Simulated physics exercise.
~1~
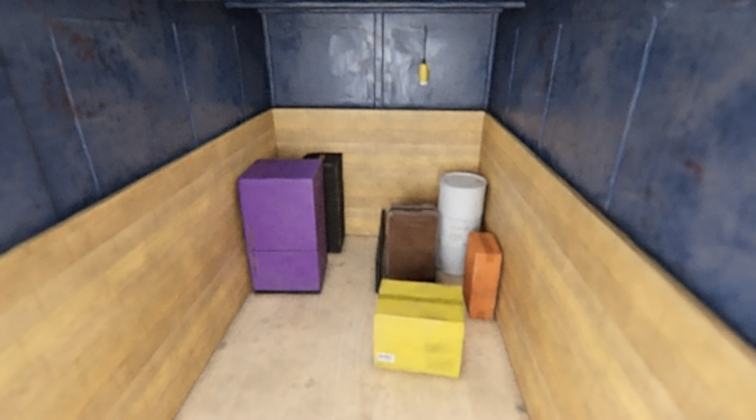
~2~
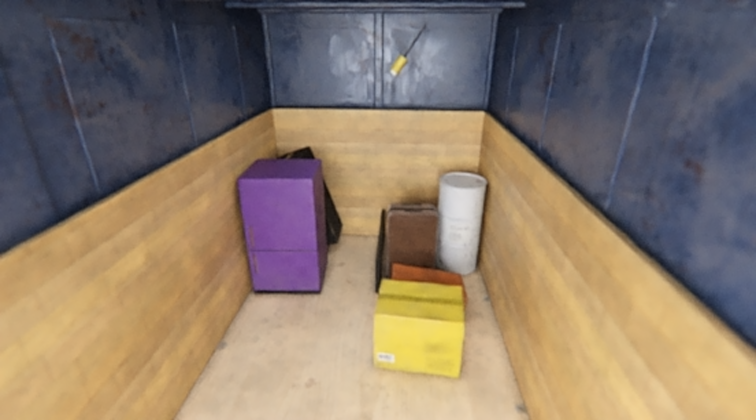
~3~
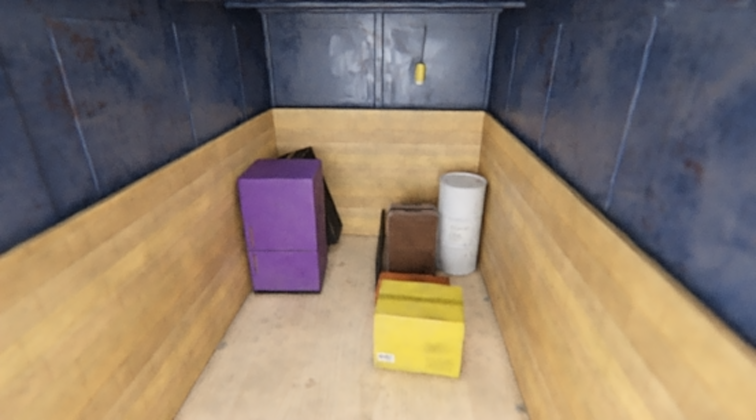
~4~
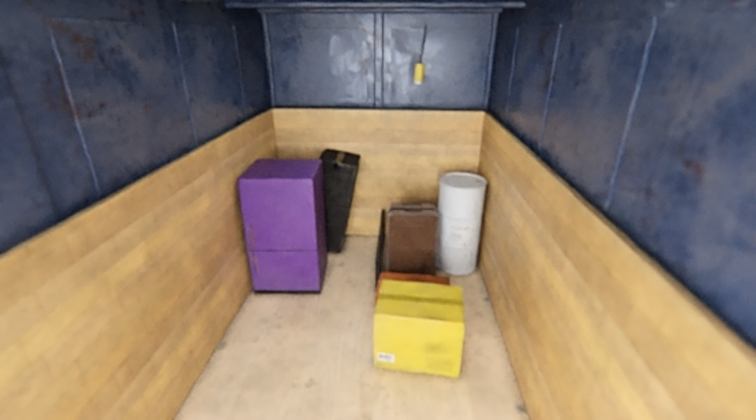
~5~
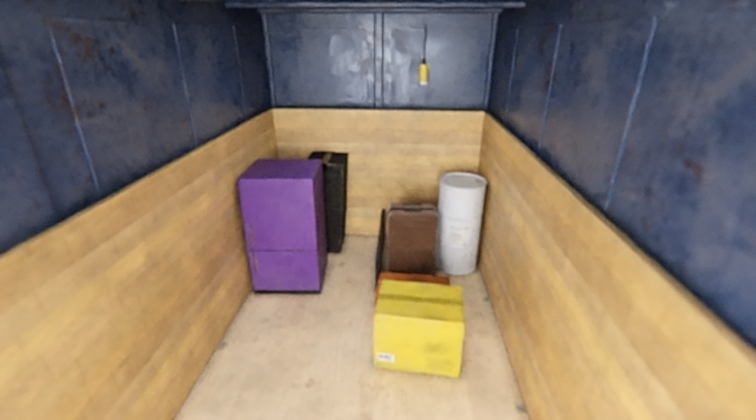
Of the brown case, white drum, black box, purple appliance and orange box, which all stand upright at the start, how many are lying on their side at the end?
Just one of them is on its side at the end, the orange box, which lies behind the yellow box.
The load bay of a van, with wooden lower walls and dark blue panels above, is seen from the rear towards the bulkhead. A purple appliance stands on the left with a black box behind it, while a brown case, a white drum, an upright orange box and a yellow box are on the right. The orange box topples left and ends up on its side behind the yellow box, as the black box leans left and a hanging yellow tag swings. The black box then tips back to the right and settles upright near its starting place. The orange box stays down, and the rest keep their places.
